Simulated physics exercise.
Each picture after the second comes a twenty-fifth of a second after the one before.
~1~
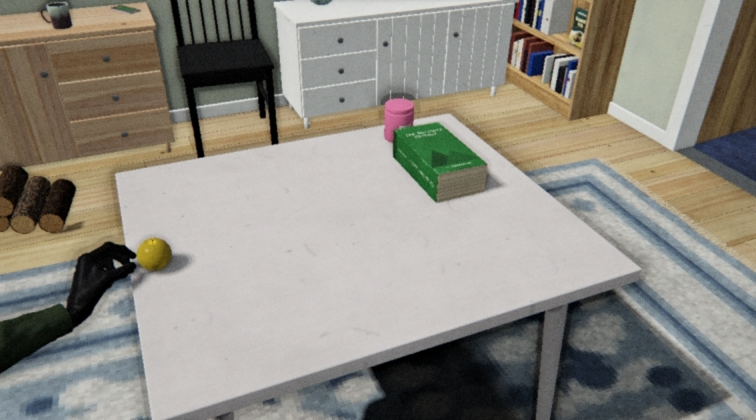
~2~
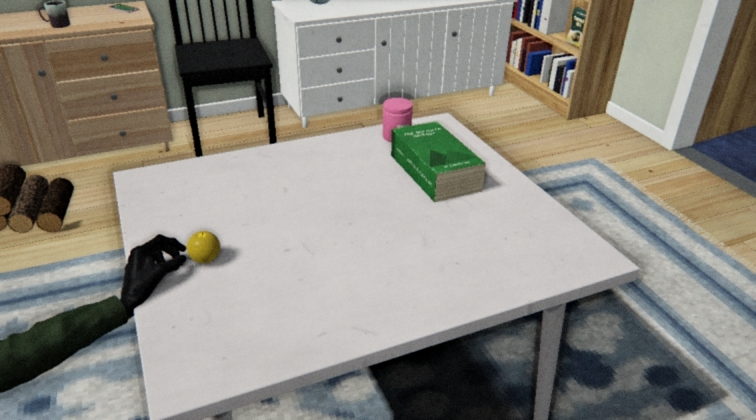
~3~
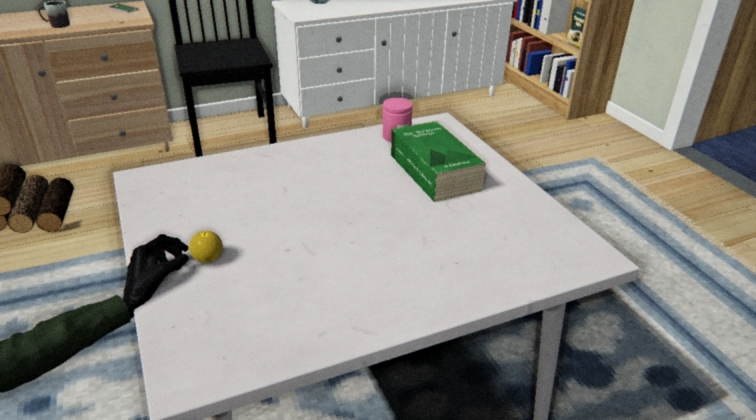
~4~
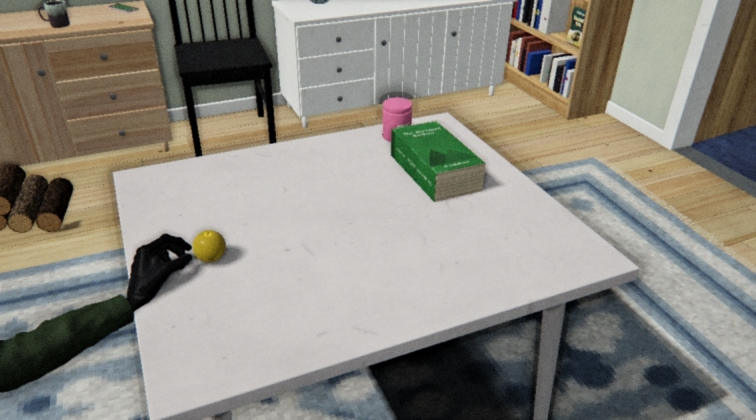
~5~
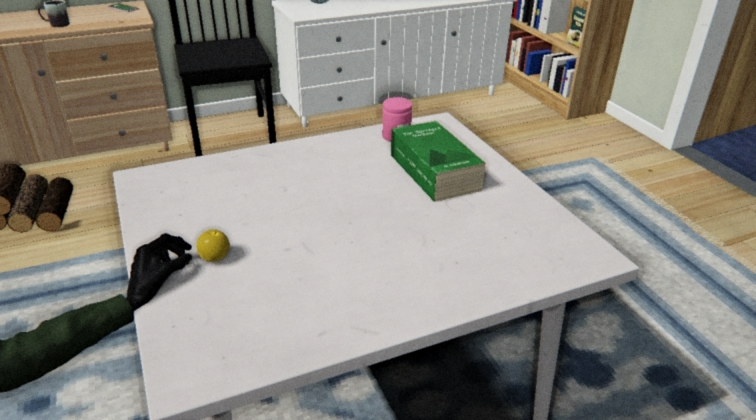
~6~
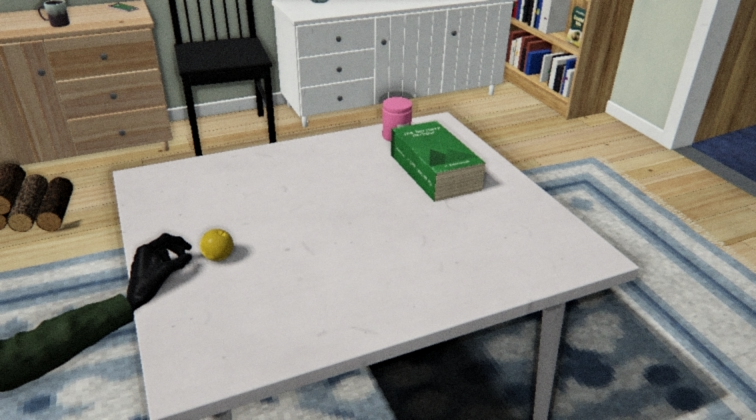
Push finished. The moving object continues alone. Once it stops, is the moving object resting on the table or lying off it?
It is resting on the table.
Then, 0.20 s past the last view, yellow apple displaced about its own width near (235, 243).
Then, 0.50 s past the last view, yellow apple displaced about its own width near (256, 240).
Then, 0.90 s past the last view, yellow apple displaced well along near (279, 238).
Then, 1.40 s past the last view, yellow apple displaced well along near (296, 235).
Finally, moved from the start, yellow apple. Final places as the last picture's camera would see them, yellow apple near (301, 235).
